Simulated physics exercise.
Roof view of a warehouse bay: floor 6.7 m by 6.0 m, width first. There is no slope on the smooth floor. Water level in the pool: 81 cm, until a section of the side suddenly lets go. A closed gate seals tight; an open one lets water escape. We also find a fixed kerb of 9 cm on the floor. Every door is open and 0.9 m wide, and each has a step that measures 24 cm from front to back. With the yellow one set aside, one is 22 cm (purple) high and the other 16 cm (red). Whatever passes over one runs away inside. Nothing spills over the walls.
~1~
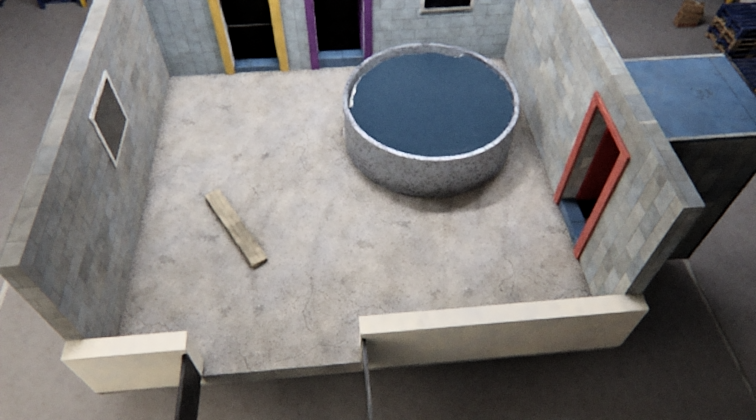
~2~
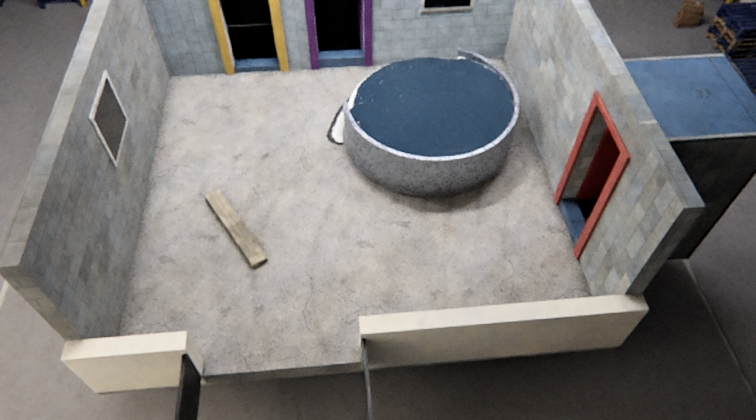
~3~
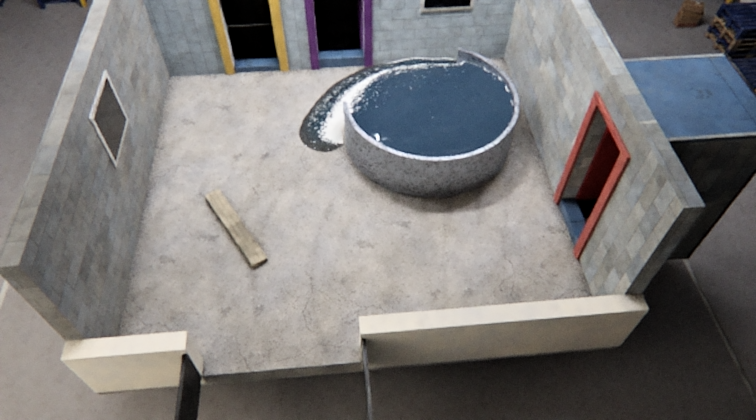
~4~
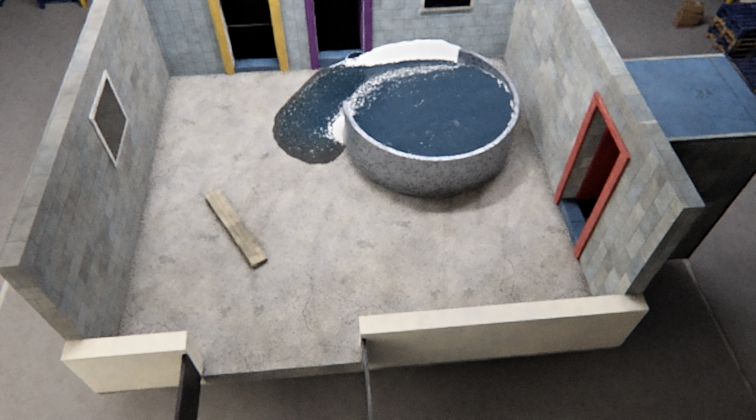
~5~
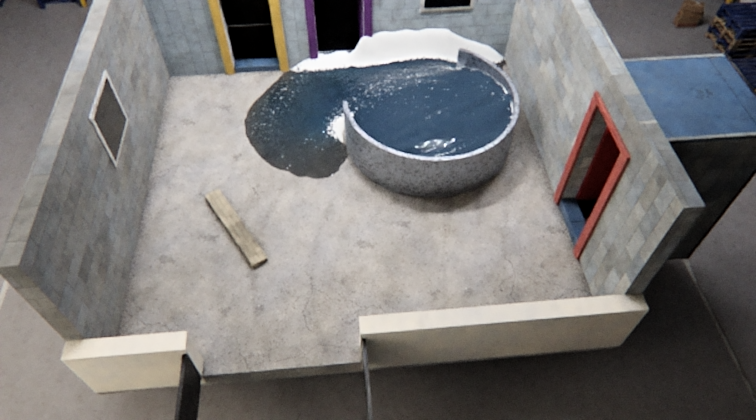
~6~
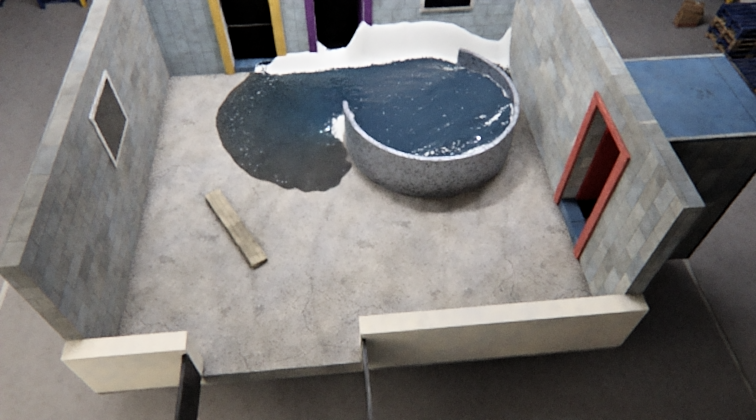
Water pours from the far side of a round pool and spreads left across the floor.
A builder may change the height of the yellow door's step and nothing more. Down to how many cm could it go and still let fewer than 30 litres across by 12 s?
I would say down to about 20 cm.
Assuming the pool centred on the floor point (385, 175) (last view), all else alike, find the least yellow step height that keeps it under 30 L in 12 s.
That setup calls for roughly 32 cm.
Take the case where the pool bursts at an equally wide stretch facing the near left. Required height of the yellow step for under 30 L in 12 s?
About 8.0 cm.
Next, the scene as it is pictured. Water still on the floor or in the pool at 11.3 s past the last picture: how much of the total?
Share still there: Approx. 70 percent.
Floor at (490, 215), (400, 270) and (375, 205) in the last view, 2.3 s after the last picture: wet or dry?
Point 1: Awash; point 2: Bone dry; point 3: Bone dry.
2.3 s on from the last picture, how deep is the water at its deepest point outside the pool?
Close to 44 centimetres.
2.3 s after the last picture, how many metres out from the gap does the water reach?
Some 5.8 m out.
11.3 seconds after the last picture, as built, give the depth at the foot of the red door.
Depth: Near 13.0 cm.
Then, 0.7 s after the last picture water covers 40 % of the floor, deepest (57 cm) near (170, 78); 26 cm at the yellow door, 13 litres in over its 13 cm step.
Then, 2.3 s after the last picture water covers 60 % of the floor, deepest (44 cm) near (176, 96); 17 cm at the yellow door, 71 litres in over its 13 cm step.
Then, 11.3 s after the last picture water covers 95 % of the floor, deepest (16 cm) near (597, 312); 9 cm at the yellow door, 119 litres in over its 13 cm step.
At the yellow door as built, the water peaked near 26 cm, 0.7 s after the last picture.
Run again over the same 12 s with other heights there, 55 litres in over 17.5 cm, 14 litres over 23.5 cm. The limit of 30 litres is kept from about 20 cm up.
